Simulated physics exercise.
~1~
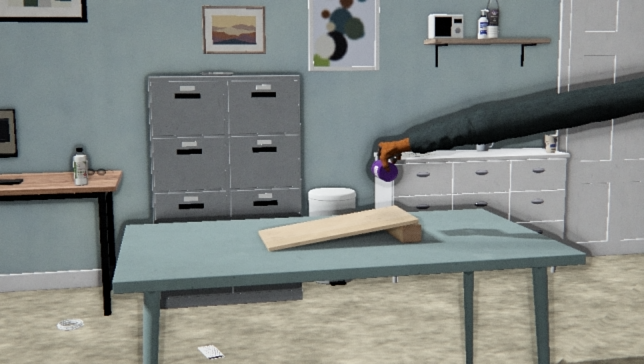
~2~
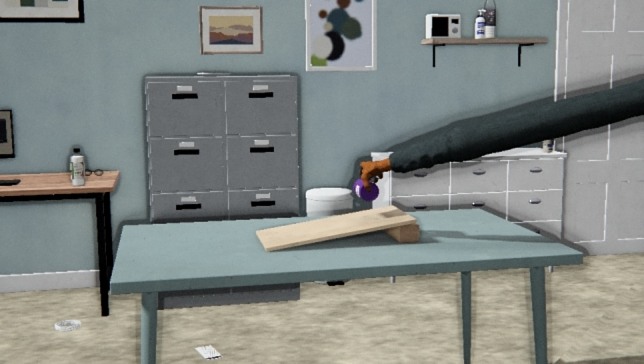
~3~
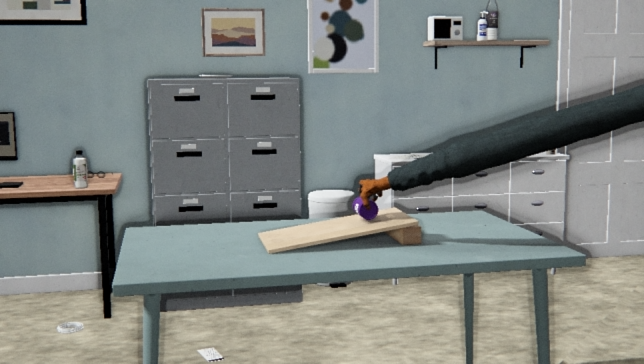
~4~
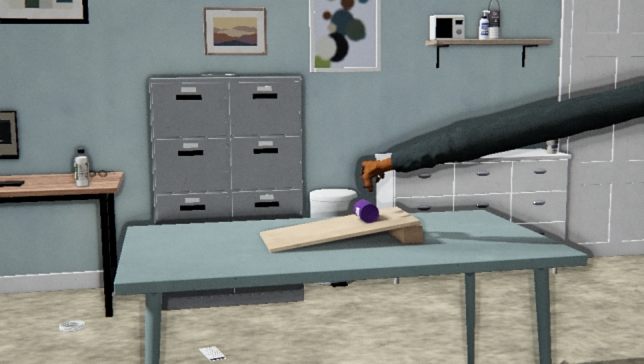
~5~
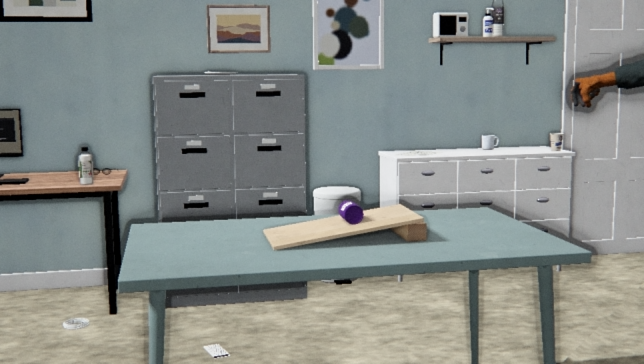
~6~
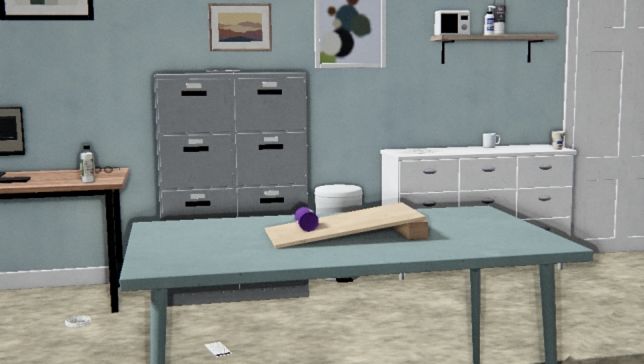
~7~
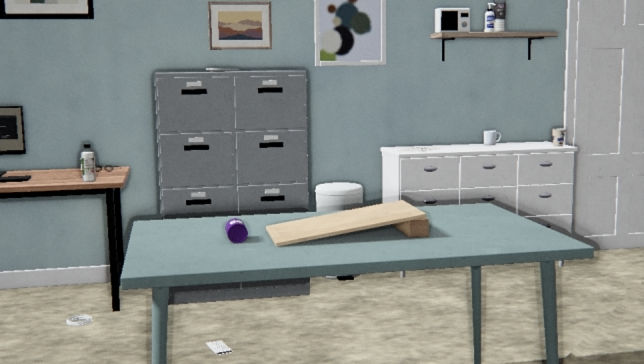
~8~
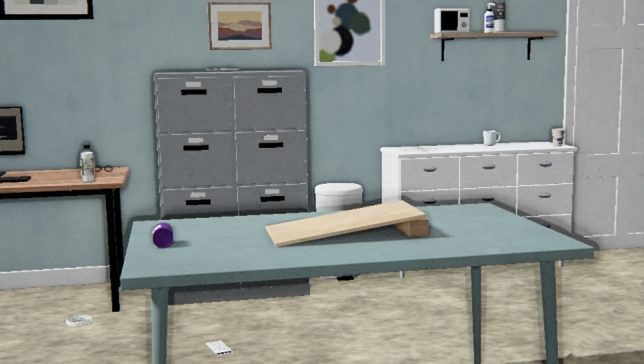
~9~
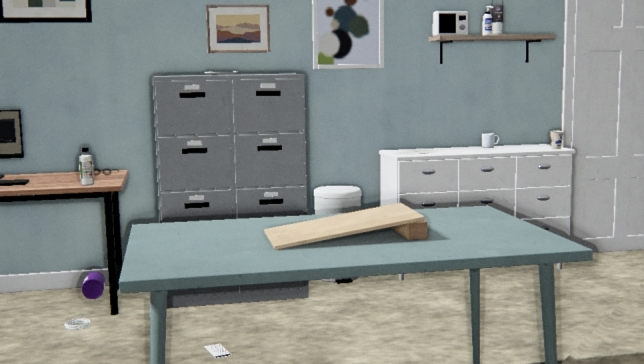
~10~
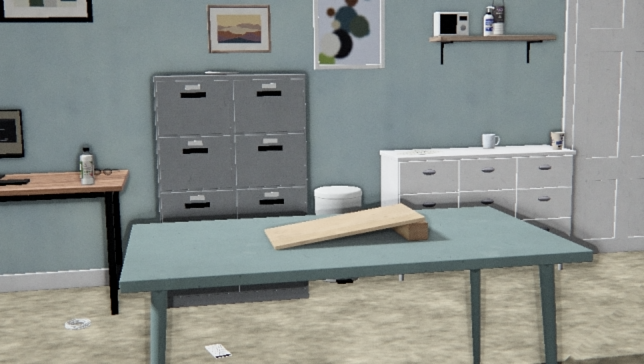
A purple jar, held on its side by an orange-gloved hand in a dark sleeve, is lowered toward the raised end of a wooden board propped on a block on a teal table. The hand sets it on the slope, lets go and draws back out to the right. The jar rolls left down the board, reaches the tabletop and keeps going toward the table's left end. It then drops over the edge toward the floor near the wooden desk. Finally the jar is out of sight, while the board still rests on its block.
